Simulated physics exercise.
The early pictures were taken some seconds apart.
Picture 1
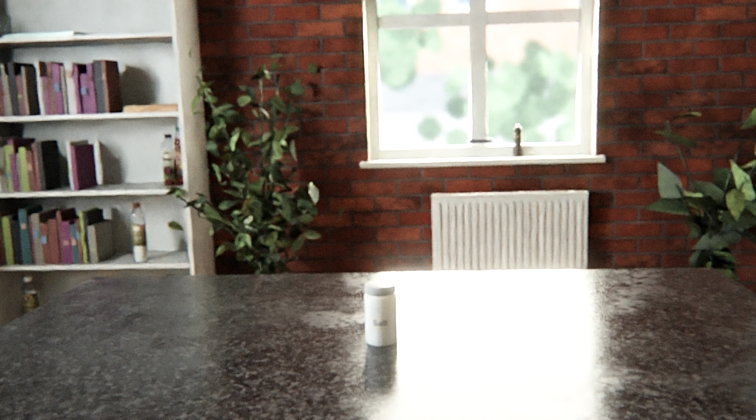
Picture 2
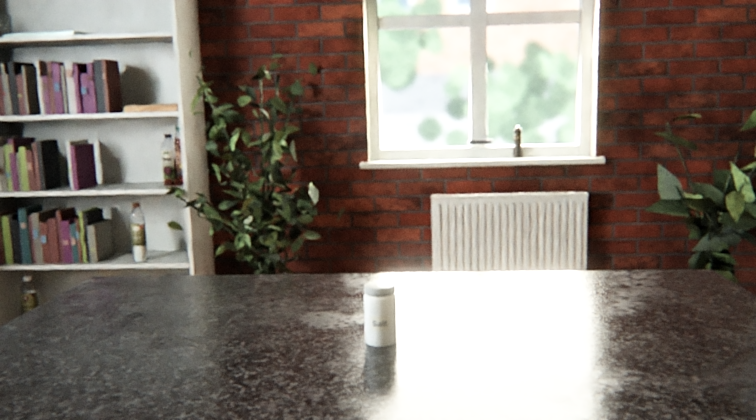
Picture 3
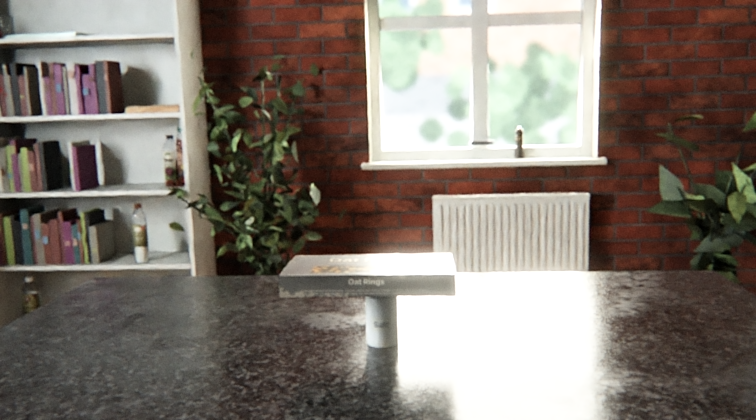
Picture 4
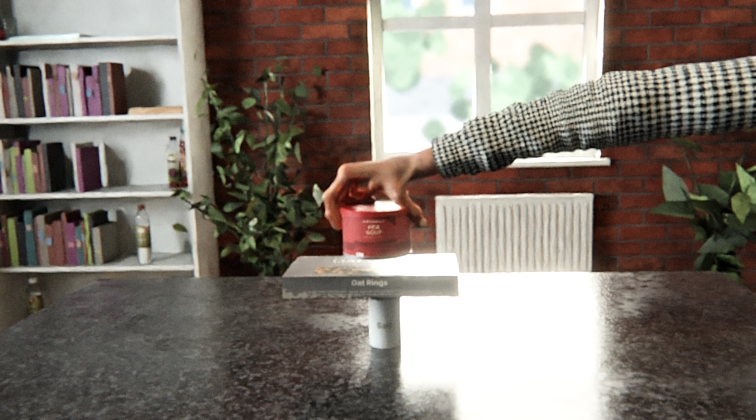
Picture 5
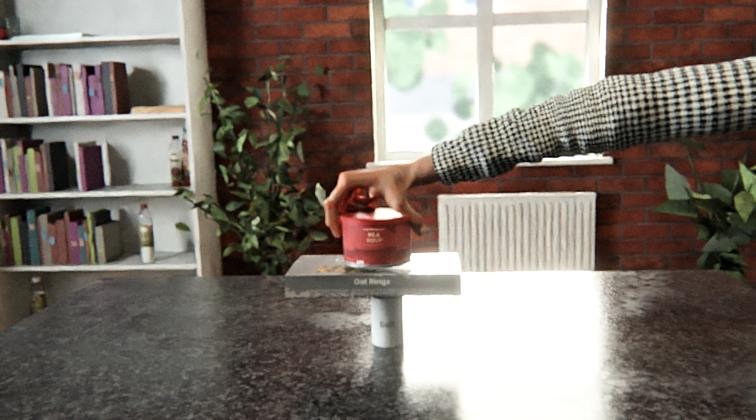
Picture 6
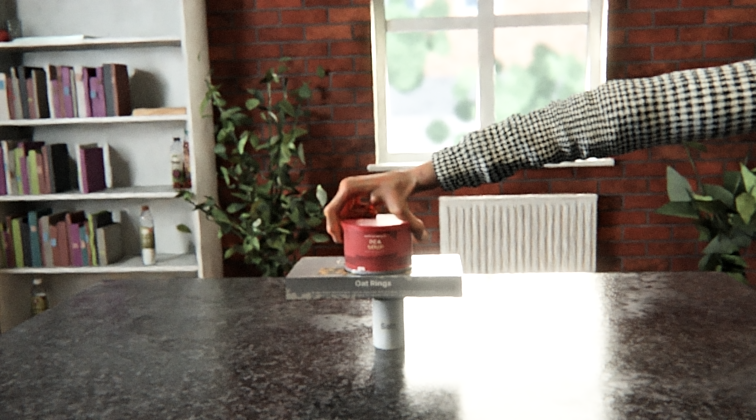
In a room with a brick wall, a window and a bookshelf, a small white shaker stands alone on a dark speckled table. A book then appears lying flat across its top. A hand reaching in from the right lowers a red tub onto the book and keeps its grip.
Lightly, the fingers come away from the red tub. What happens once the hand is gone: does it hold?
My guess is it stays in place.
Then, 0.70 s after the last picture, nothing has stirred.
Then, 1.70 s after the last picture, red tub resting near (378, 244).
At rest, all 3 in place. Seen from the same camera at the end, red tub near (378, 244). The stack holds.
